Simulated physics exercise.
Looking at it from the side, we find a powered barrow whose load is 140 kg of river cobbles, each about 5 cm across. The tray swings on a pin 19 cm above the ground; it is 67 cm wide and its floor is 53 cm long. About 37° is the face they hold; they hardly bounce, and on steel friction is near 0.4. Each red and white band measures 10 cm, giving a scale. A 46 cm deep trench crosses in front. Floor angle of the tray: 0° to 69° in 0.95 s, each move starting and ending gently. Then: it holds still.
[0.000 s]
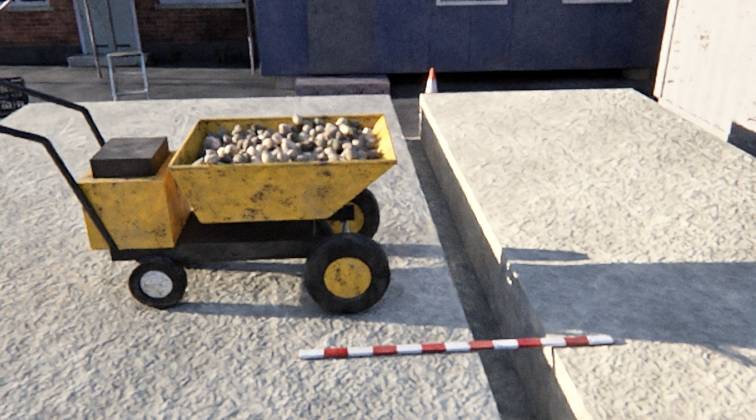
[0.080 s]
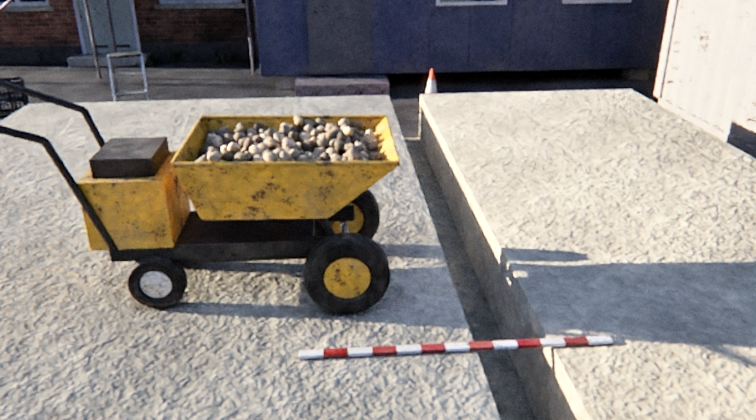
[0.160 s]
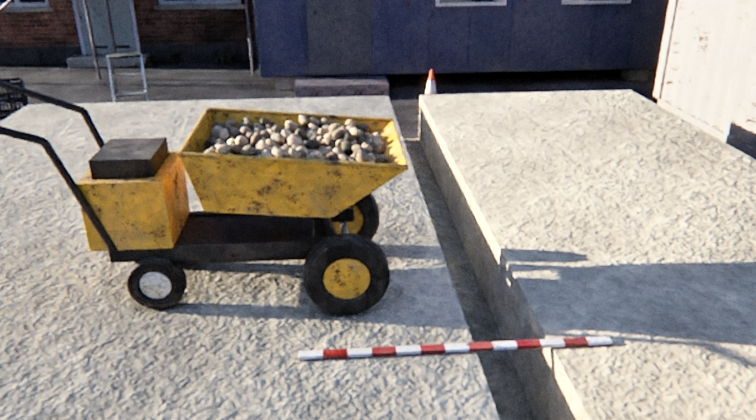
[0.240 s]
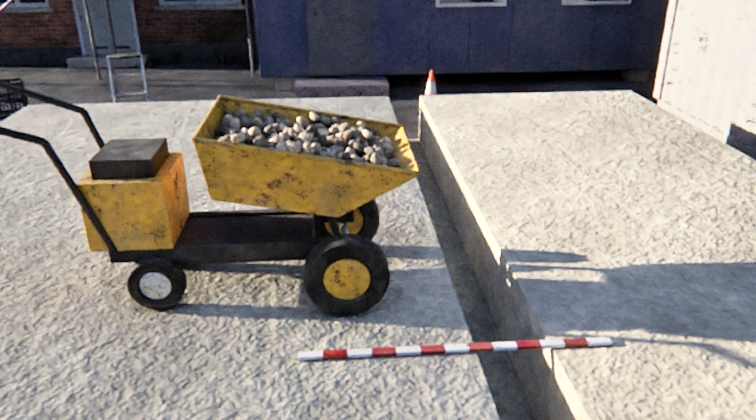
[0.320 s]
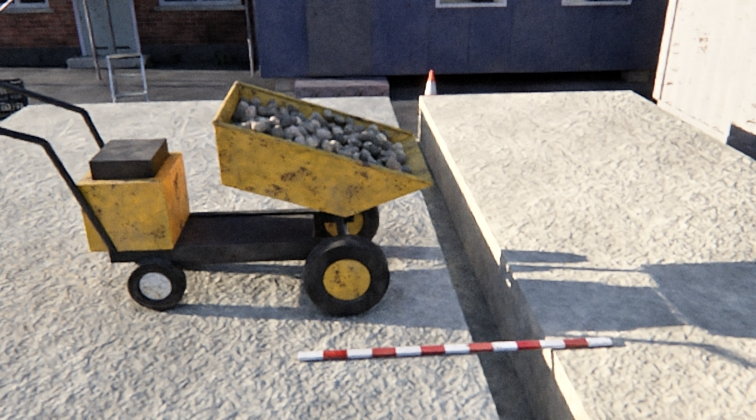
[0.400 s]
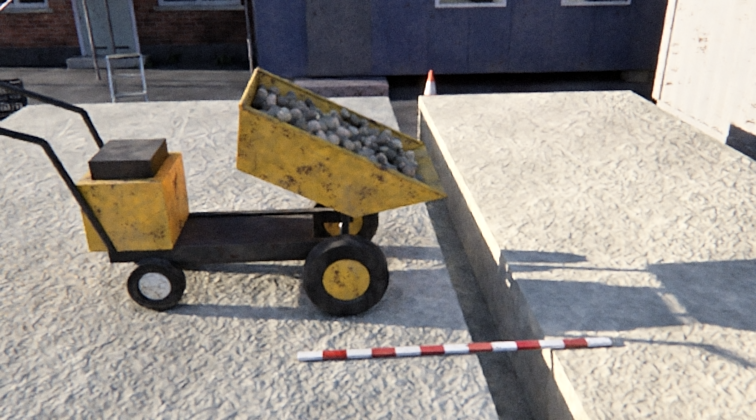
Yellow tray full of rounded stones tilting steadily forward to the right on a stationary wheeled barrow beside a narrow trench.
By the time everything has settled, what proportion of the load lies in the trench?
About 64 percent of the load.
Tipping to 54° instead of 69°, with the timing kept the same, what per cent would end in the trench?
Around 70 per cent would finish in the trench.
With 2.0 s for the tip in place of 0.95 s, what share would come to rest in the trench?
75 %.
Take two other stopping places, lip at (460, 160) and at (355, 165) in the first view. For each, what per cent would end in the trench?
First some 10, then 100 per cent.
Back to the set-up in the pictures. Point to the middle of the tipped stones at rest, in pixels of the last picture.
Centre estimate: Around (495, 328).
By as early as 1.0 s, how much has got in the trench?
Roughly 35% by that time.
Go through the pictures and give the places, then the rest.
In the first picture, the tray is at 0°, its lip at (397, 161); the top of the load is at (327, 132).
In the second picture, the tray is at 1°, its lip at (400, 163); the top of the load is at (319, 133); the stones move at 0.3 m/s on average.
The third picture shows lip at (408, 167), floor tilted 5°, highest stones at (289, 131); the stones move at 0.6 m/s on average.
In the fourth picture, the tray is at 11°, its lip at (420, 174); the top of the load is at (243, 120); the stones move at 0.8 m/s on average.
In the fifth picture, the tray is at 18°, its lip at (433, 184); the top of the load is at (251, 109); the stones move at 0.9 m/s on average.
In the sixth picture, the tray is at 26°, its lip at (446, 196); the top of the load is at (265, 97); the stones move at 1.0 m/s on average.
After 0.7 s the floor is at 58°; 100 % in the tray; the foremost stones are at (460, 211).
After 1.0 s the floor is at 69°; 54 % in the tray, 35 % in the trench, 11 % past the trench; the foremost stones are at (549, 271).
After 1.4 s the floor is at 69°; 12 % in the tray, 53 % in the trench, 36 % past the trench; the foremost stones are at (671, 277).
After 3.3 s the floor is at 69°; 0 % in the tray, 64 % in the trench, 36 % past the trench; the foremost stones are past the picture's edge.
